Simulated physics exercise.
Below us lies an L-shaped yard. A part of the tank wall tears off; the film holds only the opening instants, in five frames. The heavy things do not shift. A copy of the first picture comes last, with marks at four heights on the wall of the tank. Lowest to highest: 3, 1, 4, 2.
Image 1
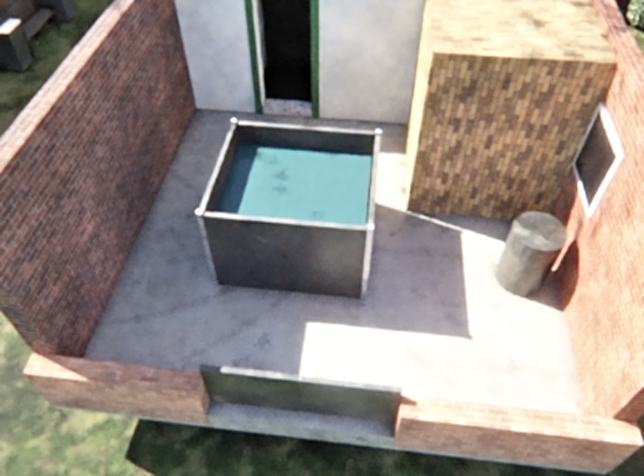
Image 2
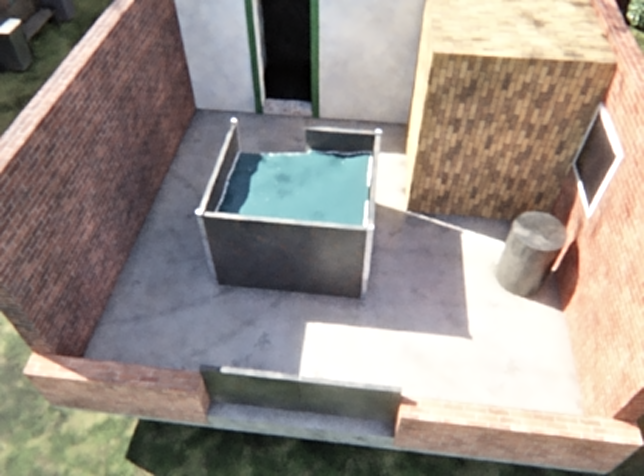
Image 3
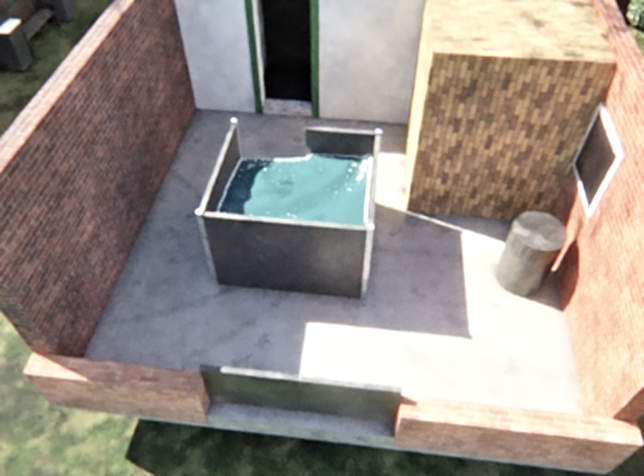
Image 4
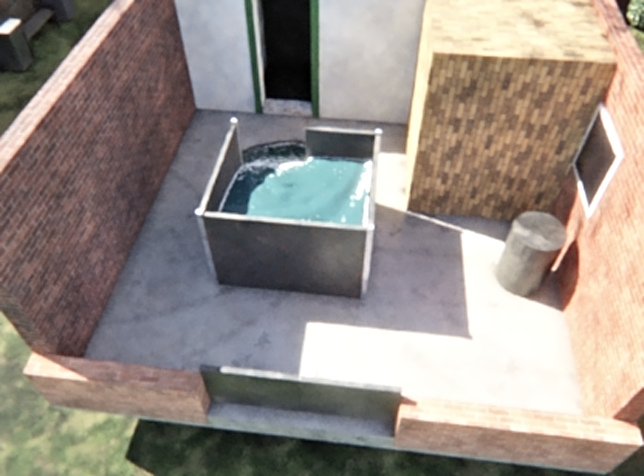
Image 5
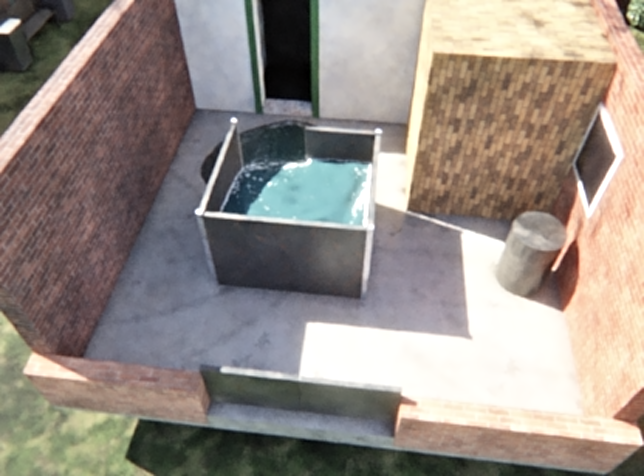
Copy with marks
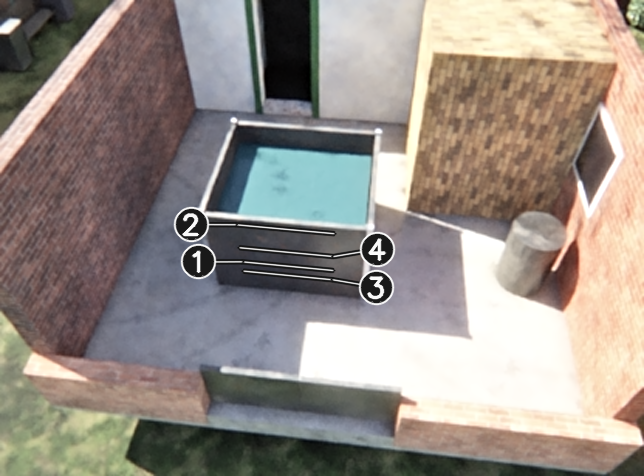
Water in a dark tank in a walled yard ripples, sloshes and drops slightly.
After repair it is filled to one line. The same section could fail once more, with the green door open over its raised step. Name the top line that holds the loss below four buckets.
3.
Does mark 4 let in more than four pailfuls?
Yes.
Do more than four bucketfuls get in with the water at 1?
Yes.
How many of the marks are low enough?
One of the four.
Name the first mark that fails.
That is mark 1.
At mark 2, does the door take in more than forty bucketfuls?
Yes, clearly.
On the marked copy, 1 at (287, 266); 2 at (284, 229); 3 at (288, 275); 4 at (286, 252); from the bottom up 3, 1, 4, 2.
For mark 1, about 12 bucketfuls get in.
For mark 2, dozens of bucketfuls pour in.
For mark 3, a bucket or two gets in.
For mark 4, dozens of bucketfuls pour in.
